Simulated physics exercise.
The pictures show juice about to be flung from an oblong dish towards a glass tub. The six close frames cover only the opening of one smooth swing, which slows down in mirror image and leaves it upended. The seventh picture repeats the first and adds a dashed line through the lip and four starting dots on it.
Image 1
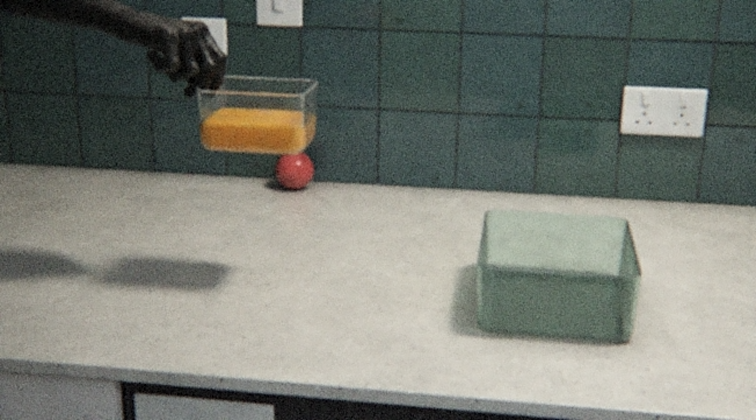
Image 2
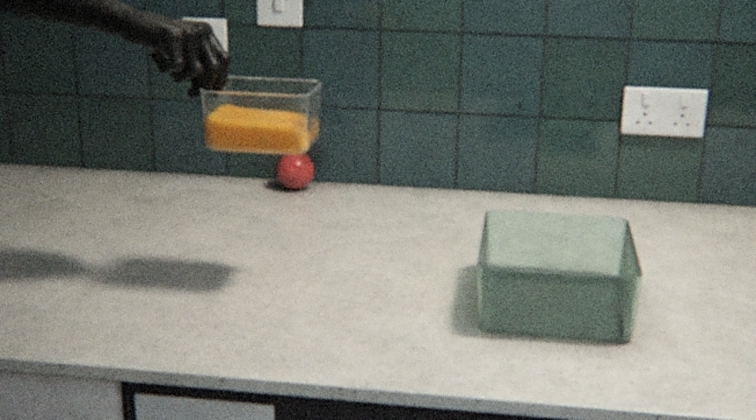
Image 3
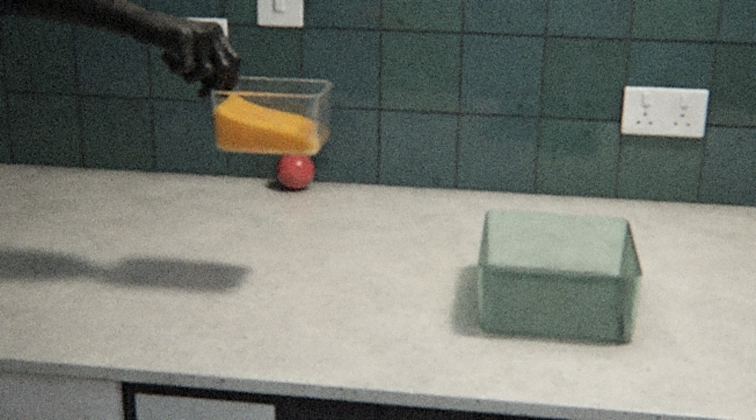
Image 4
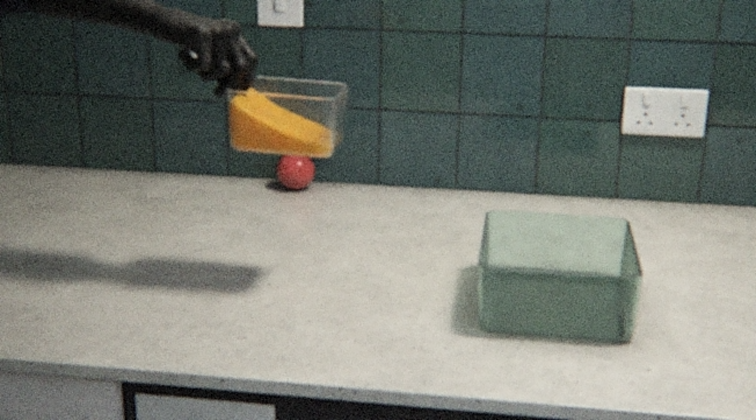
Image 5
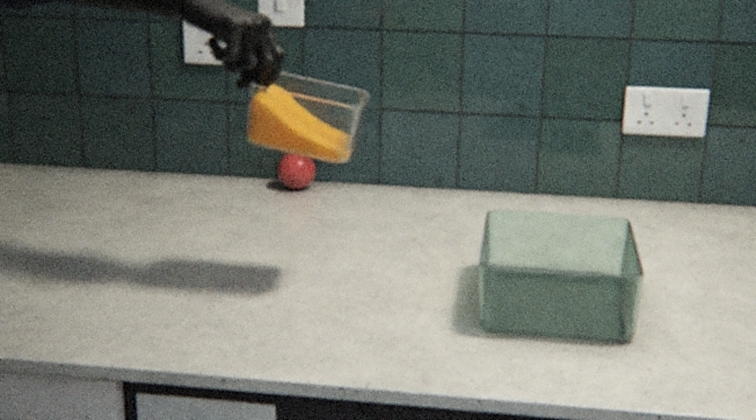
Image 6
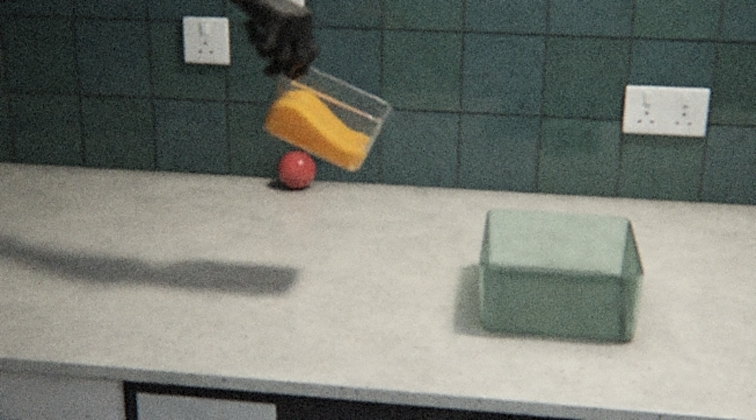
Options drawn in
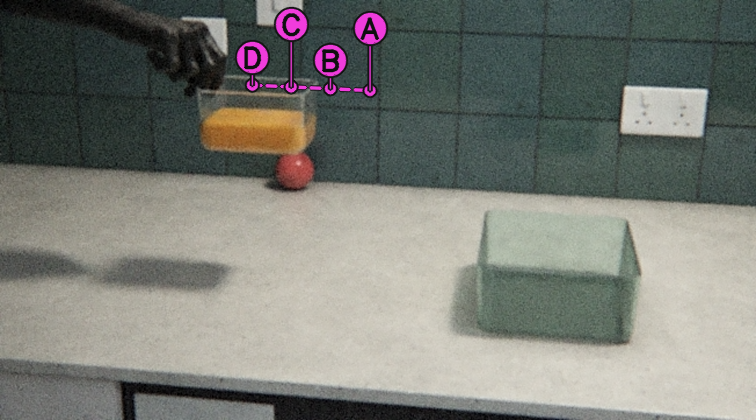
On a kitchen counter with green tiles behind it, a dark hand carried a clear dish of orange juice a short way right, the juice sloshing up one side, then tilted it rightward.
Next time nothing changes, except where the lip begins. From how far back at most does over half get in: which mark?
Spot B.
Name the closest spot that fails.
Here it is spot C.
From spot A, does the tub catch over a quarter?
Yes, clearly.
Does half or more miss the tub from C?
Yes, it does.
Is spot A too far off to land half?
No.
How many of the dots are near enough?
Two of them.
In magenta, A at (370, 90); B at (330, 88); C at (291, 86); D at (252, 85).
With A, about 82 % lands in the tub, 14 % falls short and 4 % goes beside or beyond.
With B, about 64 % lands in the tub, 27 % falls short and 9 % goes beside or beyond.
With C, about 36 % lands in the tub, 55 % falls short and 8 % goes beside or beyond.
With D, about 17 % lands in the tub, 81 % falls short.
